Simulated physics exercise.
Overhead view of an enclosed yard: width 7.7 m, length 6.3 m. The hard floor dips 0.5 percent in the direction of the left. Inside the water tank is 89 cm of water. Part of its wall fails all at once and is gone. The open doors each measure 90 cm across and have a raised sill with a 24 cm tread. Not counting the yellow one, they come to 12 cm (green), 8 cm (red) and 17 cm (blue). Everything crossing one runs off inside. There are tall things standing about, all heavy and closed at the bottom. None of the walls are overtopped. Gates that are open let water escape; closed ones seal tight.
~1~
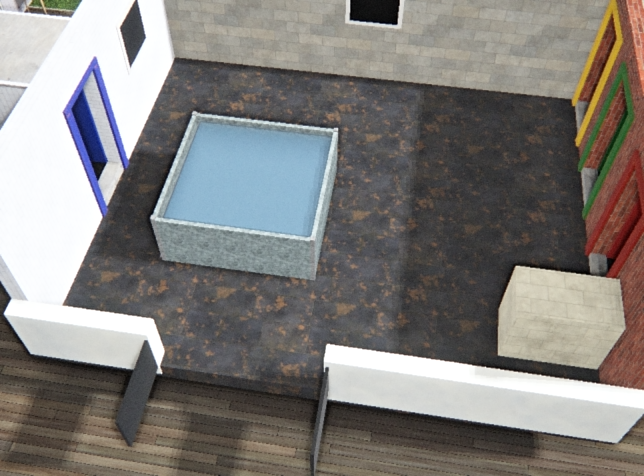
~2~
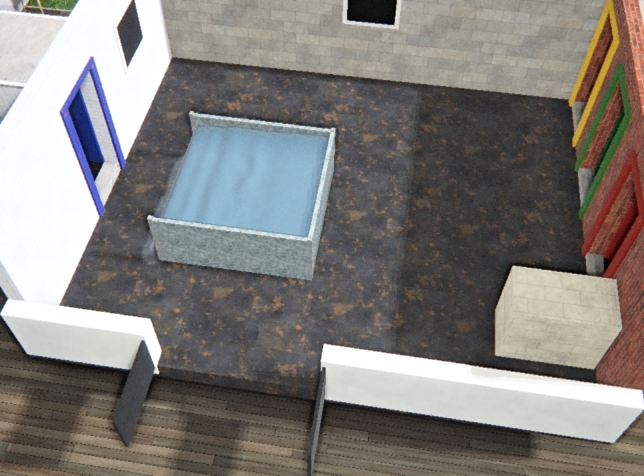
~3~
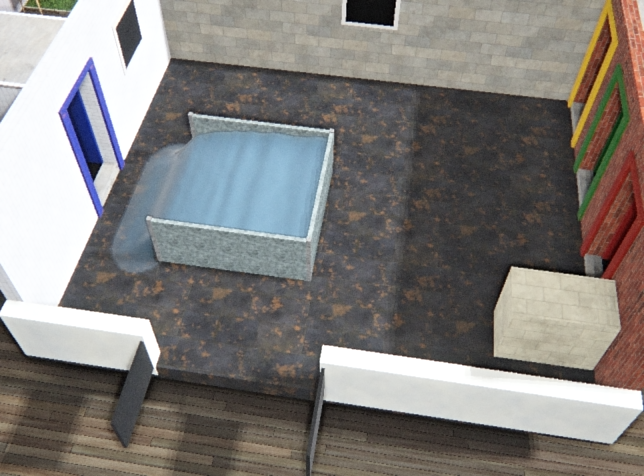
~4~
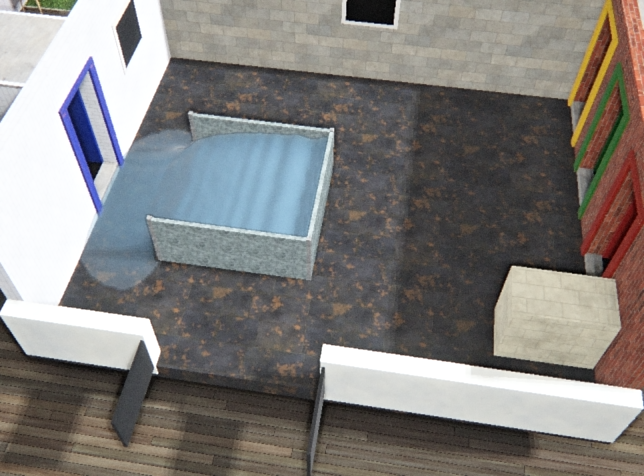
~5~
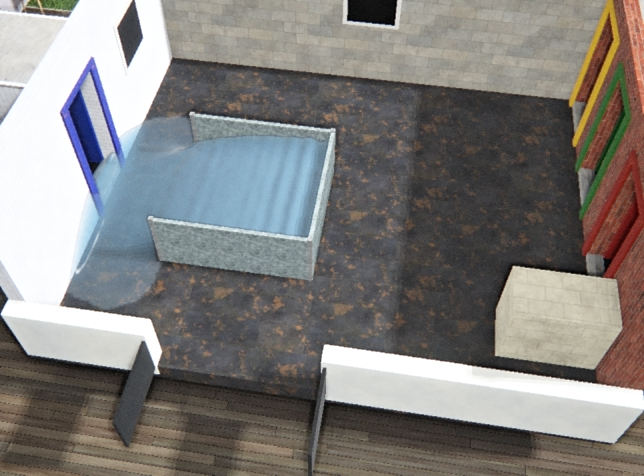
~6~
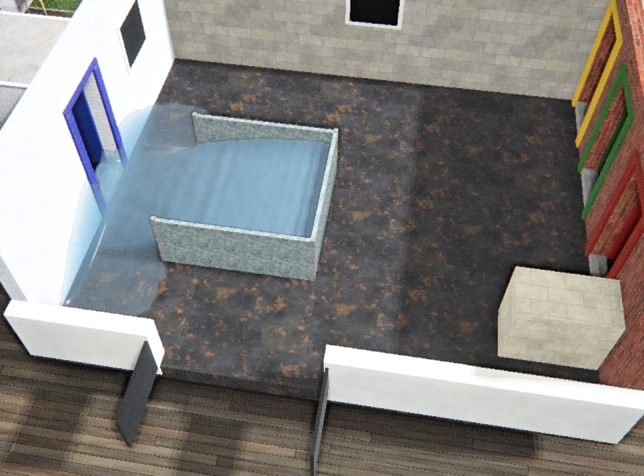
Water pours from the tank's open left side and spreads across the dark floor to the blue door.
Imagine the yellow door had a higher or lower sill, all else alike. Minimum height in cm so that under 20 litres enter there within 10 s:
10 cm.
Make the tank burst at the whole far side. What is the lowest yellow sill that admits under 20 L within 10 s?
Roughly 28 cm.
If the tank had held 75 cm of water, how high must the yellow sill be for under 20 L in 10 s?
8.0 cm.
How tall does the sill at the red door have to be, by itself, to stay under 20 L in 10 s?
At red, about 7.5 cm.
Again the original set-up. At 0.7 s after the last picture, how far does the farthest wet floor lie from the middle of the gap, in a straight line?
The front is some 3.8 m out.
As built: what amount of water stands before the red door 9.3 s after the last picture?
The depth there is around 8.5 cm.
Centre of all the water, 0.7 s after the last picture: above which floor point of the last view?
Roughly (197, 210).
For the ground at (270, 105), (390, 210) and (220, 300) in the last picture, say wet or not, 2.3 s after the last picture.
Status: Submerged / clear / submerged.
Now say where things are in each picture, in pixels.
The first frame shows still water, 89 cm deep, in the water tank at (250, 176); the yellow door at (594, 79) is dry.
In the second frame, the front is at (146, 255), 0.3 m from the gap at (180, 190); 0.5 m2 of floor is wet, 89 cm left at the back.
In the third frame, the gap is at (180, 194), the front 0.8 m out at (117, 245); the back of the water tank holds 89 cm.
In the fourth frame, the gap is at (181, 195), the front 1.3 m out at (84, 250); the back of the water tank holds 85 cm.
In the fifth frame, the gap is at (182, 196), the front 1.5 m out at (87, 201); the back of the water tank holds 76 cm.
In the sixth frame, the front is at a hidden place, 1.8 m from the gap at (185, 196); 5.0 m2 of floor is wet, 76 cm left at the back; the yellow door at (594, 80), 7.1 m from the gap, is still 6.8 m from the nearest water.
Then, 0.7 s after the last picture water covers 15 % of the floor, deepest (62 cm) near (111, 201); it has not reached the yellow door.
Then, 2.3 s after the last picture water covers 45 % of the floor, deepest (40 cm) near (55, 323); it has not reached the yellow door.
Then, 9.3 s after the last picture water covers 95 % of the floor, deepest (14 cm) near (322, 256); 8 cm at the yellow door, 2 litres in over its 14 cm sill.
At the yellow door as built, the water peaked near 16 cm, 4.3 s after the last picture.
Run again over the same 10 s with other heights there, 36 litres in over 8.5 cm, 10 litres over 11.5 cm. The limit of 20 litres is kept from about 10 cm up.
